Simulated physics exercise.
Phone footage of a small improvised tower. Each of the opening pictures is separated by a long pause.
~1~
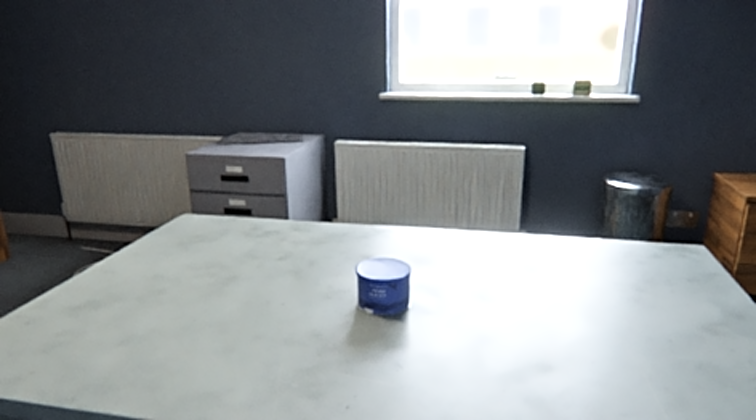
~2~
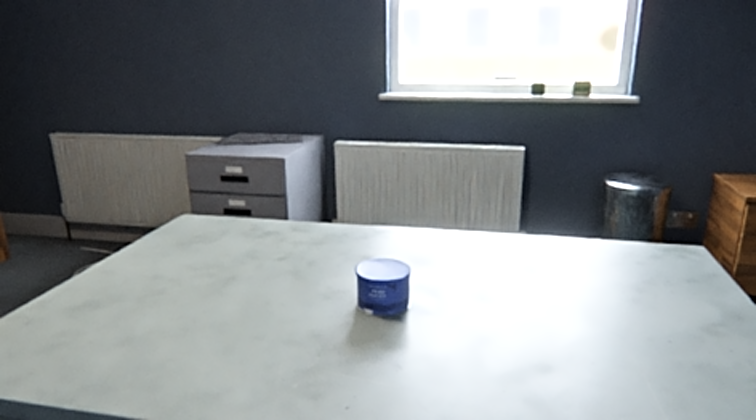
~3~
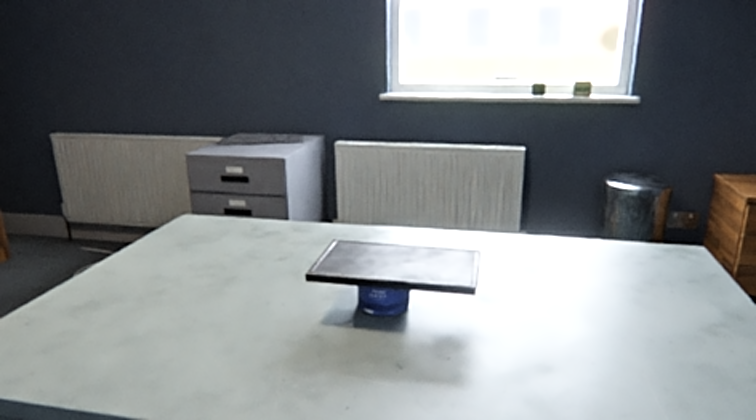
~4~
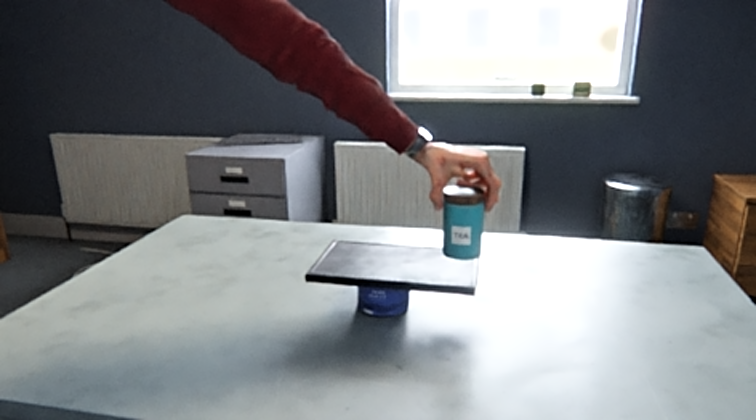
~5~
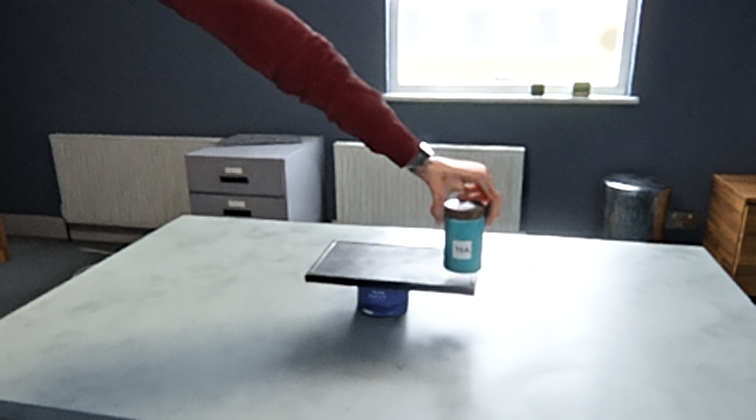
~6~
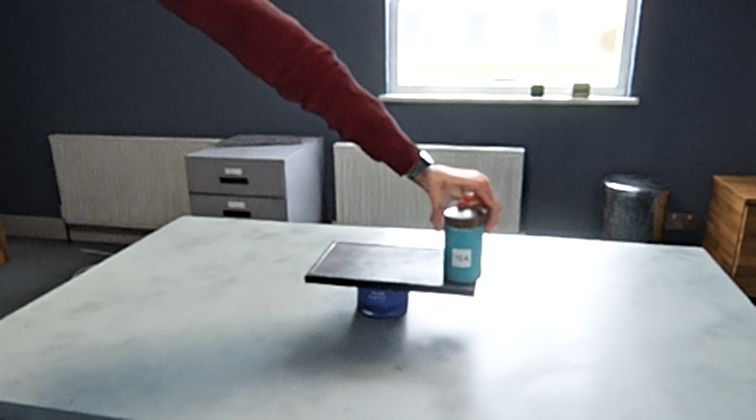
A hand lowers a turquoise tea jar onto the right end of the black lid.
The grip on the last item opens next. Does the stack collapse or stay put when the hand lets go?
The stack is not secure.
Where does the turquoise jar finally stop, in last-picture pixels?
It ends near (511, 291).
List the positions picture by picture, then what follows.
In the first picture, the last thing is not in view yet.
In the second picture, the last thing is not in view yet.
In the third picture, the last thing is not in view yet; black lid (397, 265).
The fourth picture shows coming down; turquoise jar (463, 223); black lid (397, 265).
The fifth picture shows coming down; turquoise jar (464, 236); black lid (397, 265).
The sixth picture shows set down, still held; turquoise jar (463, 245); black lid (396, 266).
Then, 0.30 s later than the last frame, turquoise jar now fallen; black lid tilted by 41°.
Then, 0.40 s later than the last frame, black lid tilted by 41°.
Then, 0.80 s later than the last frame, black lid tilted by 3°.
When it is over, fallen, turquoise jar; the other 2 as before. End places, in pixels of the last picture, turquoise jar near (511, 291). The stack comes apart.
